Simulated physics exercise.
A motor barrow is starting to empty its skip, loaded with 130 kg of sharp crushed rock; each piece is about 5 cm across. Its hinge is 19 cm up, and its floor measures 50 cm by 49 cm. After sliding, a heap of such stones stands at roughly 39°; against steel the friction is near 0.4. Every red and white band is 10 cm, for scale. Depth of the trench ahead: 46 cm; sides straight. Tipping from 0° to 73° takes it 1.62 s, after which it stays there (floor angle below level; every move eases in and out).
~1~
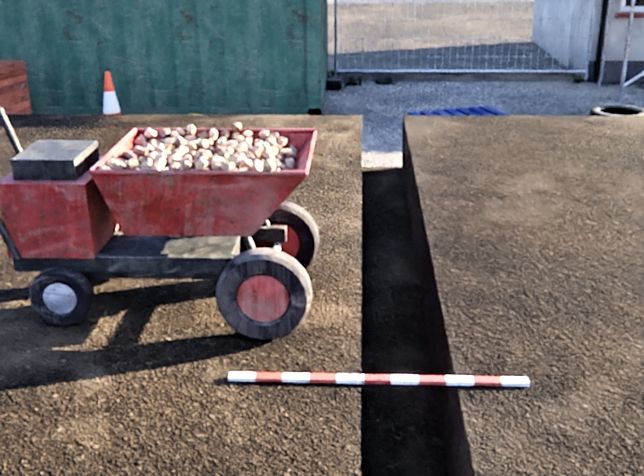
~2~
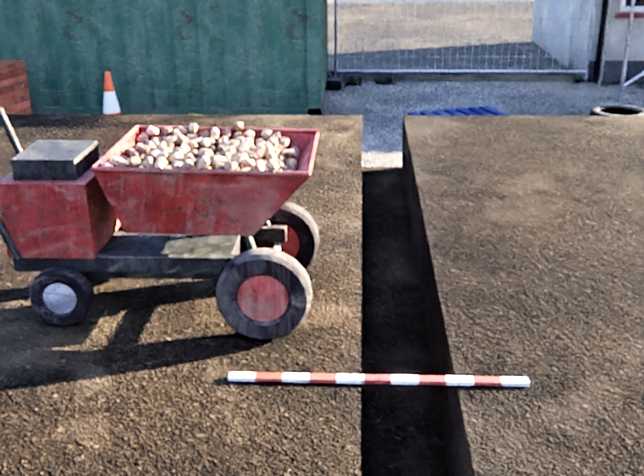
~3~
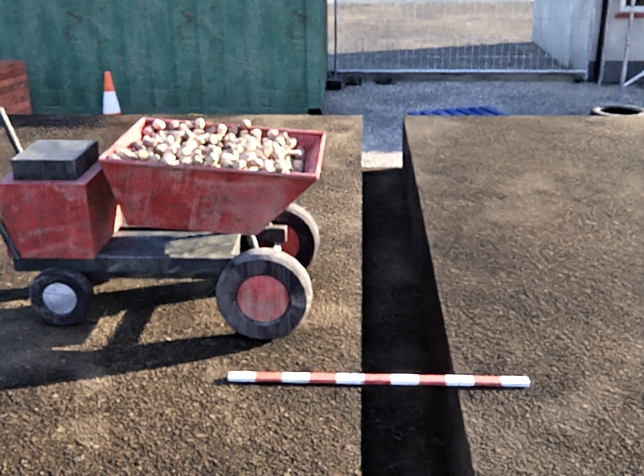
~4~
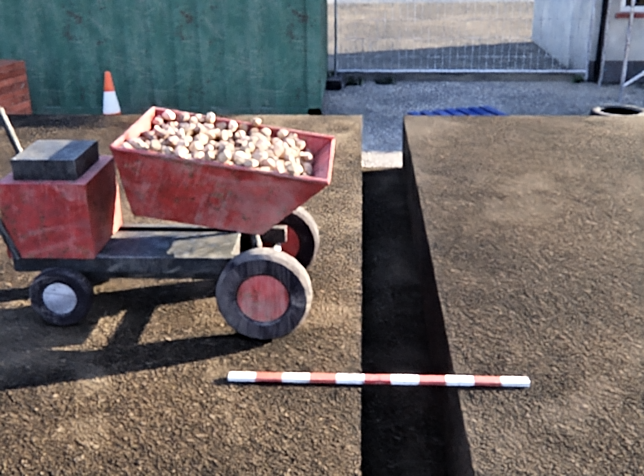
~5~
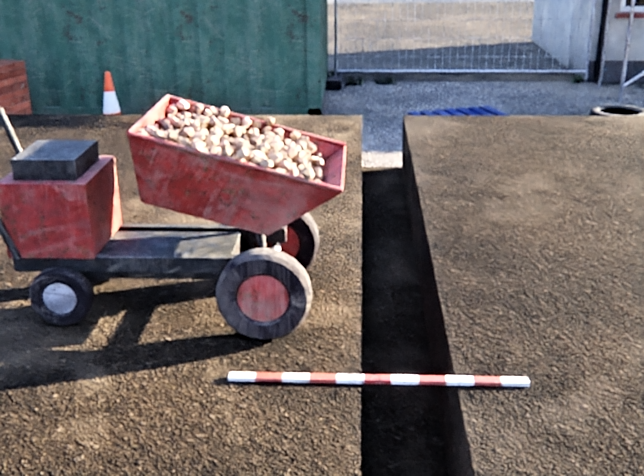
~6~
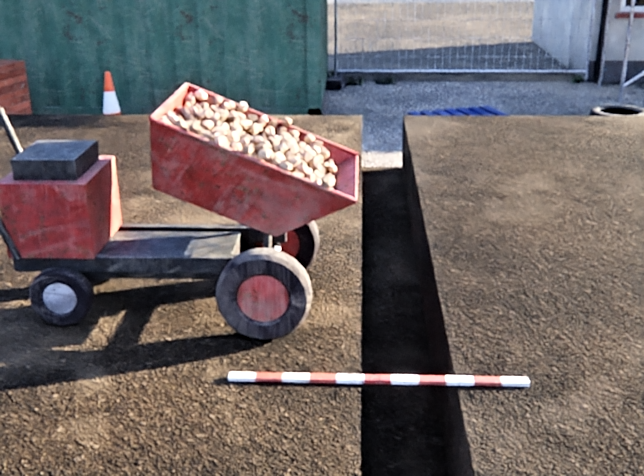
The red skip of a motor barrow tilts steadily forward to the right, carrying heaped stones.
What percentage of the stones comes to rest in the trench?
About 77 per cent.
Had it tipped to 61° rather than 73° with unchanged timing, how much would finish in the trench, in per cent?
About 45 per cent would end up in the trench.
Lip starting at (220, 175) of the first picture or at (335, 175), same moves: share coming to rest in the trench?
From the first spot near 75, from the second near 45 per cent.
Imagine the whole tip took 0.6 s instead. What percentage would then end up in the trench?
Roughly 45 per cent.
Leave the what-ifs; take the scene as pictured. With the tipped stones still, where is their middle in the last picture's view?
Their middle is at about (418, 374).
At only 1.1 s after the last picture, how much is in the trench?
Around 25 per cent of it.
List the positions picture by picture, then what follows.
In the first frame, the skip is at 0°, its lip at (307, 174); the top of the load is at (201, 138).
In the second frame, lip at (310, 175), floor tilted 1°, highest stones at (191, 136).
In the third frame, lip at (317, 178), floor tilted 4°, highest stones at (188, 130).
In the fourth frame, lip at (328, 183), floor tilted 9°, highest stones at (183, 125).
In the fifth frame, lip at (342, 191), floor tilted 15°, highest stones at (178, 115).
In the sixth frame, the skip is at 23°, its lip at (356, 202); the top of the load is at (197, 105).
Then, 0.6 s after the last picture the floor is at 62°, 99 % in the skip, 1 % in the trench; the foremost stones are at (415, 265).
Then, 1.1 s after the last picture the floor is at 73°, 62 % in the skip, 26 % in the trench, 12 % past the trench; the foremost stones are at (513, 312).
Then, 1.5 s after the last picture the floor is at 73°, 29 % in the skip, 47 % in the trench, 24 % past the trench; the foremost stones are at (569, 301).
Then, 3.4 s after the last picture the floor is at 73°, 0 % in the skip, 77 % in the trench, 23 % past the trench; the foremost stones are at (575, 294).
